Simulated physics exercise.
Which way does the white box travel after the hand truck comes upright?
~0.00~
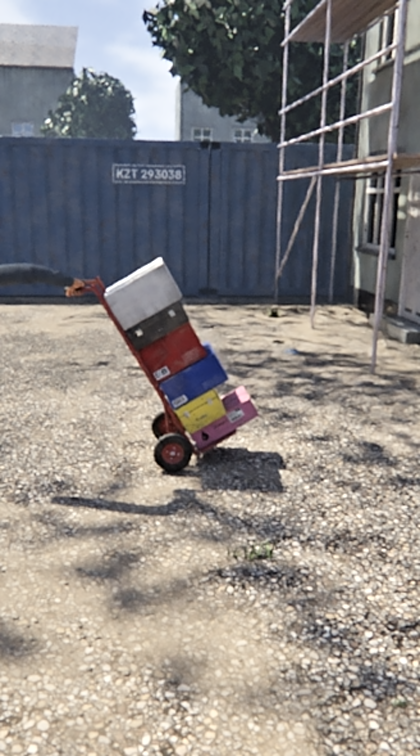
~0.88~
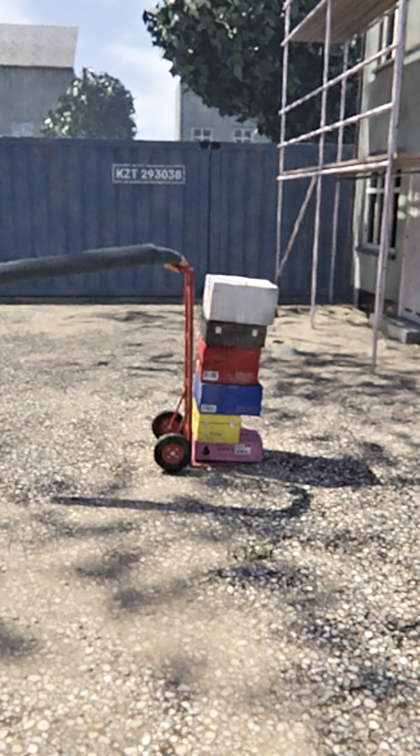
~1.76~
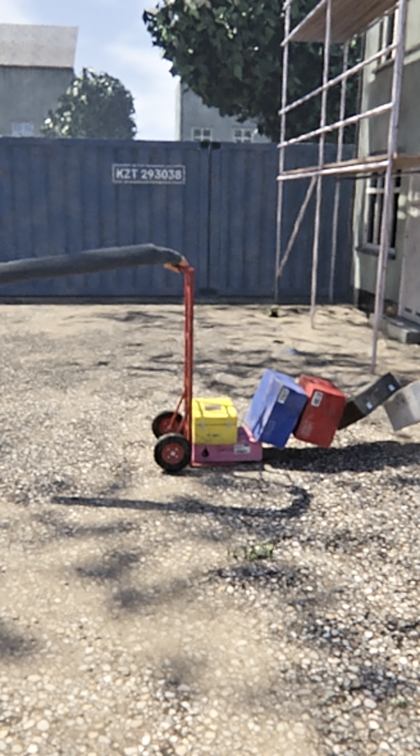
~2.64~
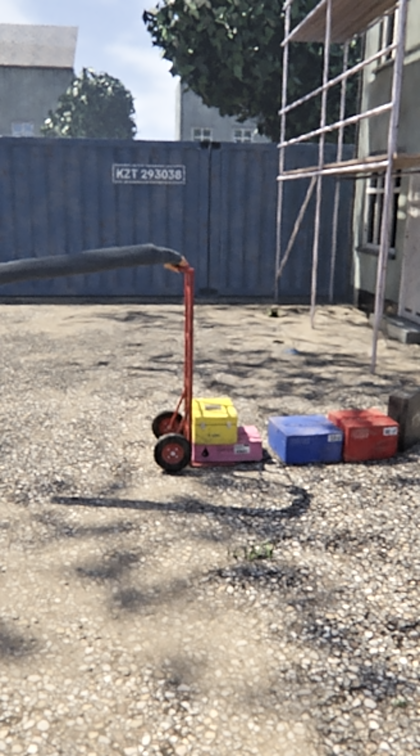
The white box moves to the right, falling away from the hand truck.
To begin with, a red two-wheeled hand truck leans back to the left on a gravelly yard, carrying a stack of coloured boxes with a white one on top. It swings upright, and a long dark arm reaches in from the left to its handle. As the truck stands still, the upper part of the stack pitches forward to the right. The white, black, red and blue boxes tumble off in a row. Finally, the blue and red ones lie on the ground beside the dark one at the right edge, while the yellow box still sits on the pink parcel.
